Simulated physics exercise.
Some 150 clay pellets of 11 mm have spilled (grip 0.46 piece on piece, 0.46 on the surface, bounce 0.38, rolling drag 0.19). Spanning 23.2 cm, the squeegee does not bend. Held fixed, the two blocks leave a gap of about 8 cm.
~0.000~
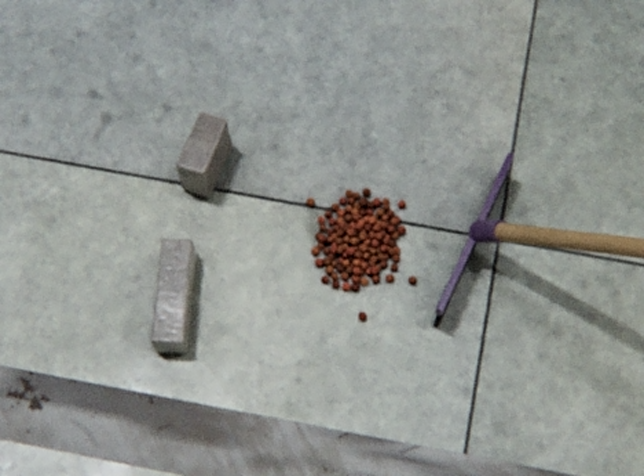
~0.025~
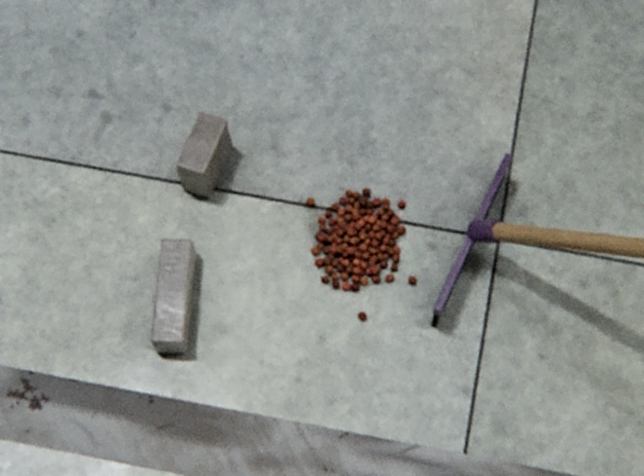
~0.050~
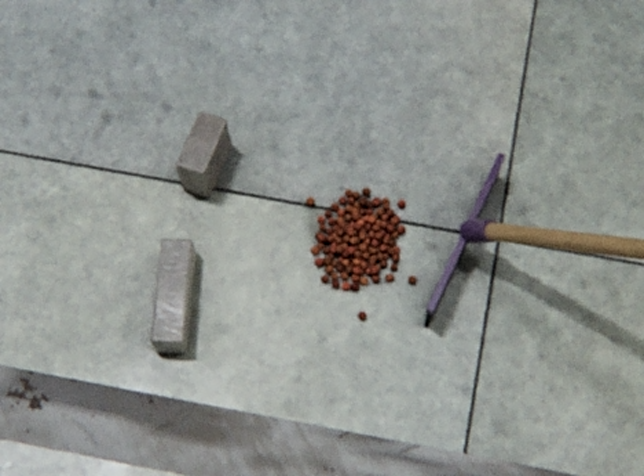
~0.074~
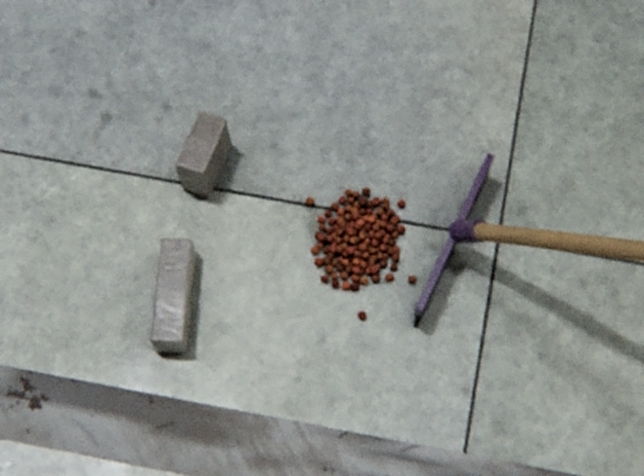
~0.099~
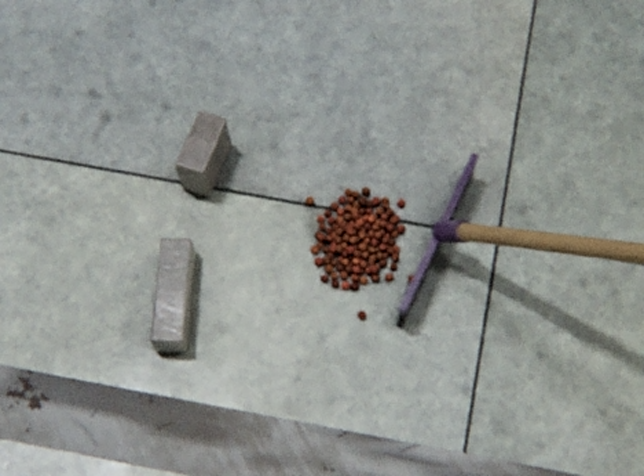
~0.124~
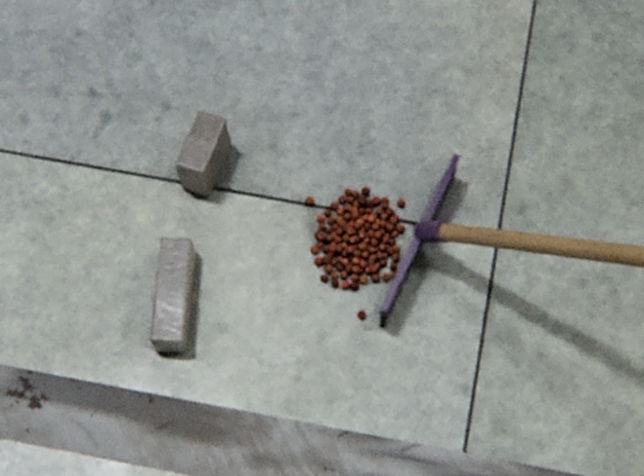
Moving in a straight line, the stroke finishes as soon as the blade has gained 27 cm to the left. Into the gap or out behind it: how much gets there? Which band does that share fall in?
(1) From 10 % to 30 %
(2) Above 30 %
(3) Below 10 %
Option 1: From 10 % to 30 %.
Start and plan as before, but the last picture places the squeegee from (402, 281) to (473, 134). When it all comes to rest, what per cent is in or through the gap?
Through 0.
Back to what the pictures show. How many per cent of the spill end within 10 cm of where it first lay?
I'd put it at around 0 per cent.
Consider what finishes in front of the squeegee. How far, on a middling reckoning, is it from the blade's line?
It's around 6 cm.
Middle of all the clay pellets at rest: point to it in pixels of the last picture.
Check roughly (223, 214) and you'll find the middle.
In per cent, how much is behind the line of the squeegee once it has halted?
Roughly 0 per cent.
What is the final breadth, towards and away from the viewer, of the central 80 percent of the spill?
Around 20 centimetres.
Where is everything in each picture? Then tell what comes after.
The first picture shows squeegee from (440, 311) to (509, 160); moved 0.0 cm; pieces shifted so far, 0; middle of the spill at (363, 237); block at (172, 289); block at (202, 142).
The second picture shows squeegee from (438, 310) to (507, 160); moved 0.3 cm; pieces shifted so far, 0; middle of the spill at (363, 237).
The third picture shows squeegee from (430, 310) to (500, 160); moved 1.1 cm; pieces shifted so far, 0; middle of the spill at (363, 236).
The fourth picture shows squeegee from (419, 311) to (489, 160); moved 2.5 cm; pieces shifted so far, 0; middle of the spill at (362, 236).
The fifth picture shows squeegee from (403, 311) to (473, 160); moved 4.5 cm; pieces shifted so far, 0; middle of the spill at (362, 236).
The sixth picture shows squeegee from (384, 311) to (455, 161); moved 6.7 cm; pieces shifted so far, 1; middle of the spill at (362, 235); block at (171, 288); block at (201, 141). Its speed is about 0.91 m/s, heading 13 degrees towards the viewer.
Then, at 0.29 s, squeegee 22 cm from its start, spill 18 cm wide; held up before the blocks 100 %.
Then, at 0.46 s, squeegee 28 cm from its start, spill 24 cm wide; in or through the gap 5 %, round the far block 10 %, held up before the blocks 80 %.
After 0.61 s, squeegee 28 cm from its start, spill 25 cm wide; in or through the gap 15 %, round the far block 10 %, held up before the blocks 75 %.
In the end, at 1.0 s, in or through the gap 15 %, round the near block 0 %, round the far block 10 %, held up before the blocks 75 %.
